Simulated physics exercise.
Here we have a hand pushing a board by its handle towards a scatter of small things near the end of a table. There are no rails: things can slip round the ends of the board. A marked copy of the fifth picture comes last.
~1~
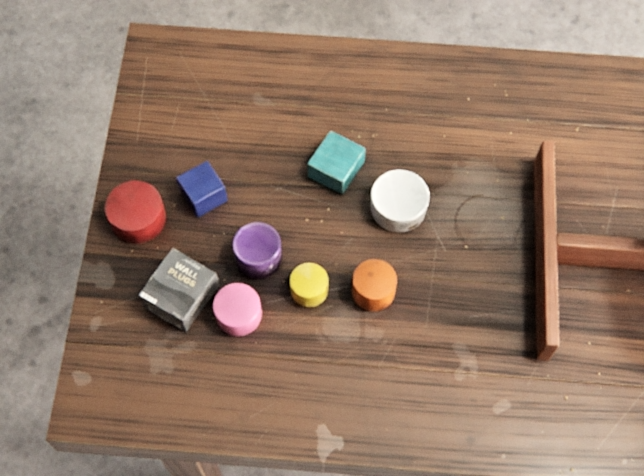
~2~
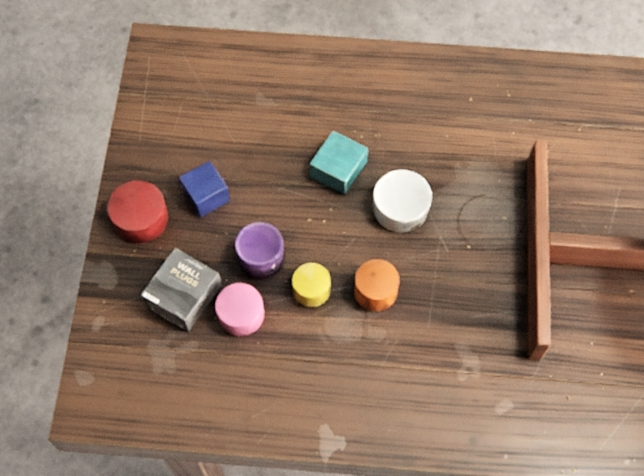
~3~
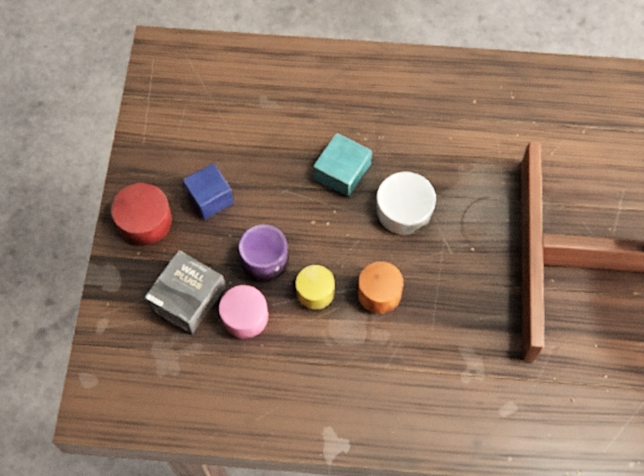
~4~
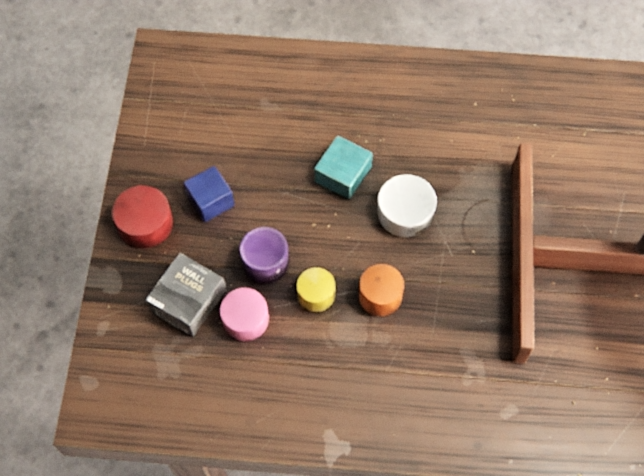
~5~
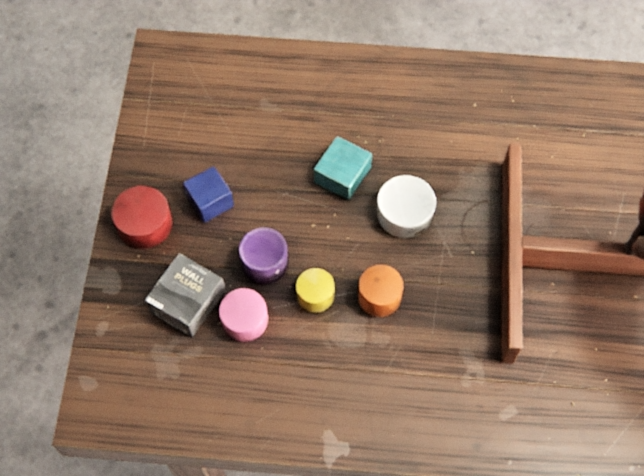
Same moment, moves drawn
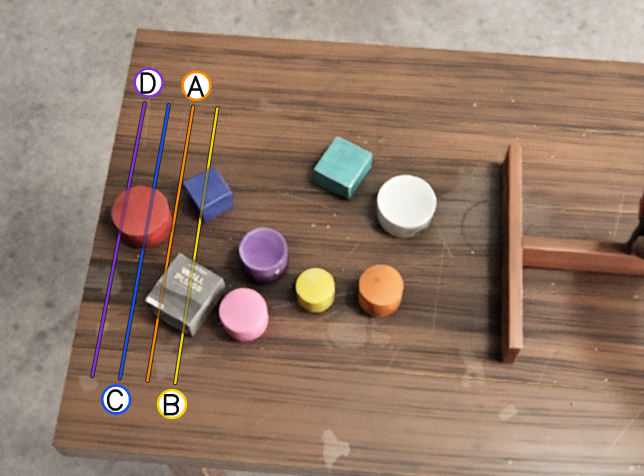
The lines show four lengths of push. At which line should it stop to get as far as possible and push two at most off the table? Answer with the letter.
The farthest such stop is A.
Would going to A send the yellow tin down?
No.
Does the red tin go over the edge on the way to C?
Yes.
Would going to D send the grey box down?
Yes.
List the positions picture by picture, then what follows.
In the first frame, purple jar (258, 251); orange tin (374, 286); blue block (203, 190).
In the second frame, board (543, 237); pink pot (240, 310).
In the third frame, board (536, 239); yellow tin (315, 287).
In the fourth frame, board (526, 241); grey box (187, 295).
In the fifth frame, board (516, 241); purple jar (264, 256); orange tin (381, 291); blue block (209, 195).
On the marked copy, A at (172, 235); B at (198, 237); C at (146, 233); D at (120, 231).
Following A. Soon after the start, board (391, 231); turquoise block (335, 165); orange tin (358, 290).
Later, board (266, 222); grey box (154, 295); blue block (185, 189).
In the end, board (172, 215); blue block (105, 167); red tin (99, 208); none fallen.
As for the rest, B is within the limit but short; C drops four; D drops six.
